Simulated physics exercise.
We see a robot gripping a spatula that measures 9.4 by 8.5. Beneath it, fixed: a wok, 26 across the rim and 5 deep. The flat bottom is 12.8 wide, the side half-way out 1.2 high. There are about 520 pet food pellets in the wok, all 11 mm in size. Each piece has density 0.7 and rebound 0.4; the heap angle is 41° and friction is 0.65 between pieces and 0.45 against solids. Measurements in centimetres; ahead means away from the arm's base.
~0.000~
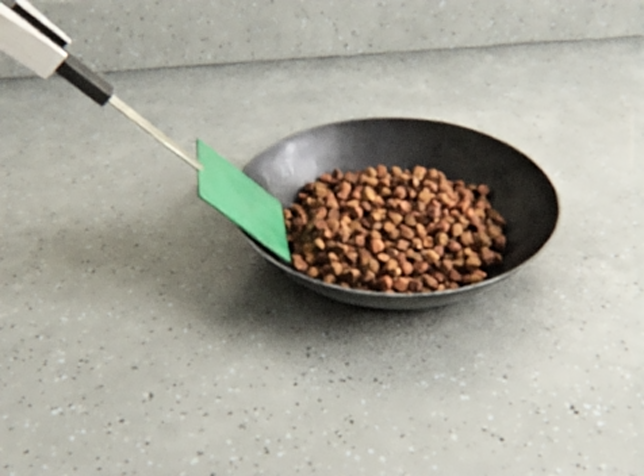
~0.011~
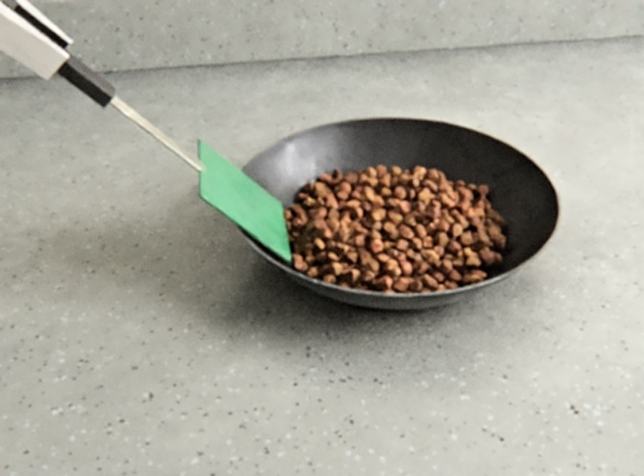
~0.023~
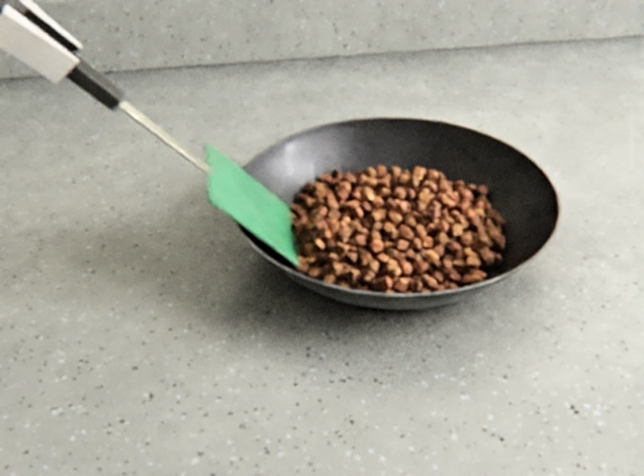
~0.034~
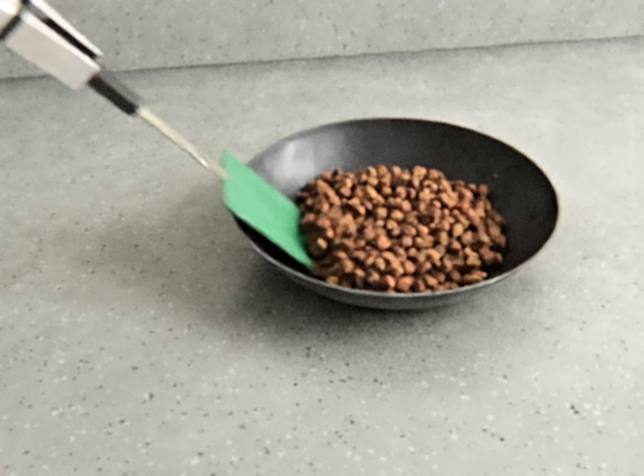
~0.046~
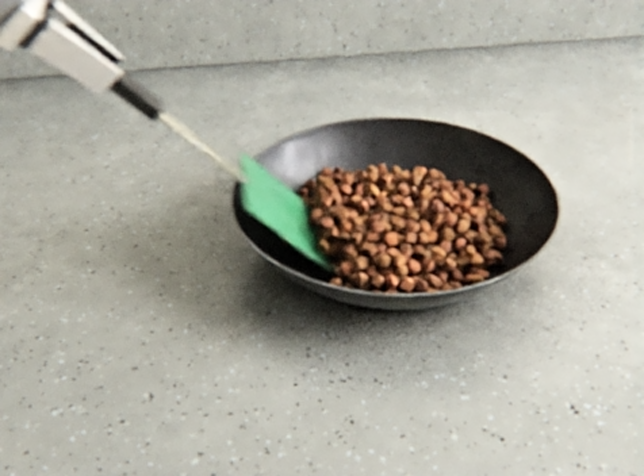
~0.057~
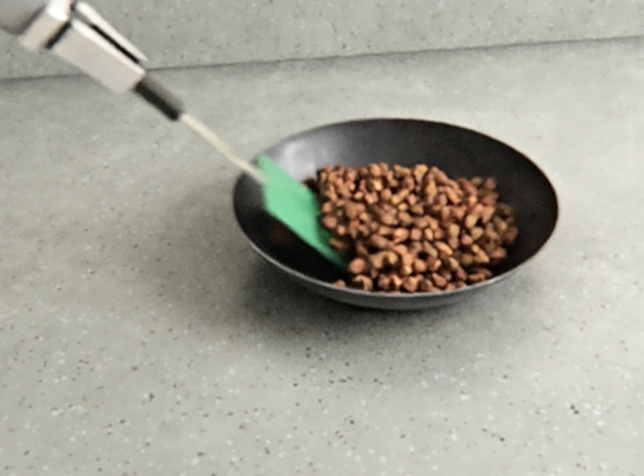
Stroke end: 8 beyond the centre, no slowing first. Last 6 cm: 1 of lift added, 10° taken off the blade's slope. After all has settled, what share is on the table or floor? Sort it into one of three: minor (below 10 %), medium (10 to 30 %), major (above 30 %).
Major, above 30 %.
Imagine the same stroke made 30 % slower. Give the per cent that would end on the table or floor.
It would be near 25 per cent.
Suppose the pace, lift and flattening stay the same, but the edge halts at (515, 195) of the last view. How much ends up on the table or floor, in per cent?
Estimate: Approx. 55 %.
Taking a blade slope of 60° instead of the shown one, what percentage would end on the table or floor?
Estimate: Approx. 40 %.
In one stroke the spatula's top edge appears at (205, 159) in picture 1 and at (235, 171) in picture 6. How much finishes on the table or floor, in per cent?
It comes to something like 20 %, give or take.
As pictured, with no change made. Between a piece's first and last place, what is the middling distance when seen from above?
11 cm.
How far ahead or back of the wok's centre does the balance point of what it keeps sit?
About 4.0 centimetres ahead.
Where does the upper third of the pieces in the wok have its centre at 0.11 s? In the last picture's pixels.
It is centred at roughly (447, 202).
After 0.09 s, sloping 47°, highest piece 8 above the table; 522 in the wok, 1 on the blade or in flight.
After 0.11 s, sloping 44°, highest piece 12 above the table; 517 in the wok, 6 on the blade or in flight.
After 0.33 s, sloping 37°, highest piece 20 above the table; 326 in the wok, 115 on the table or floor, 82 on the blade or in flight.
After 1.38 s, sloping 37°, highest piece 6 above the table; 325 in the wok, 198 on the table or floor.
In the end, 325 in the wok, 198 on the table or floor. That is 38 % on the table or floor.
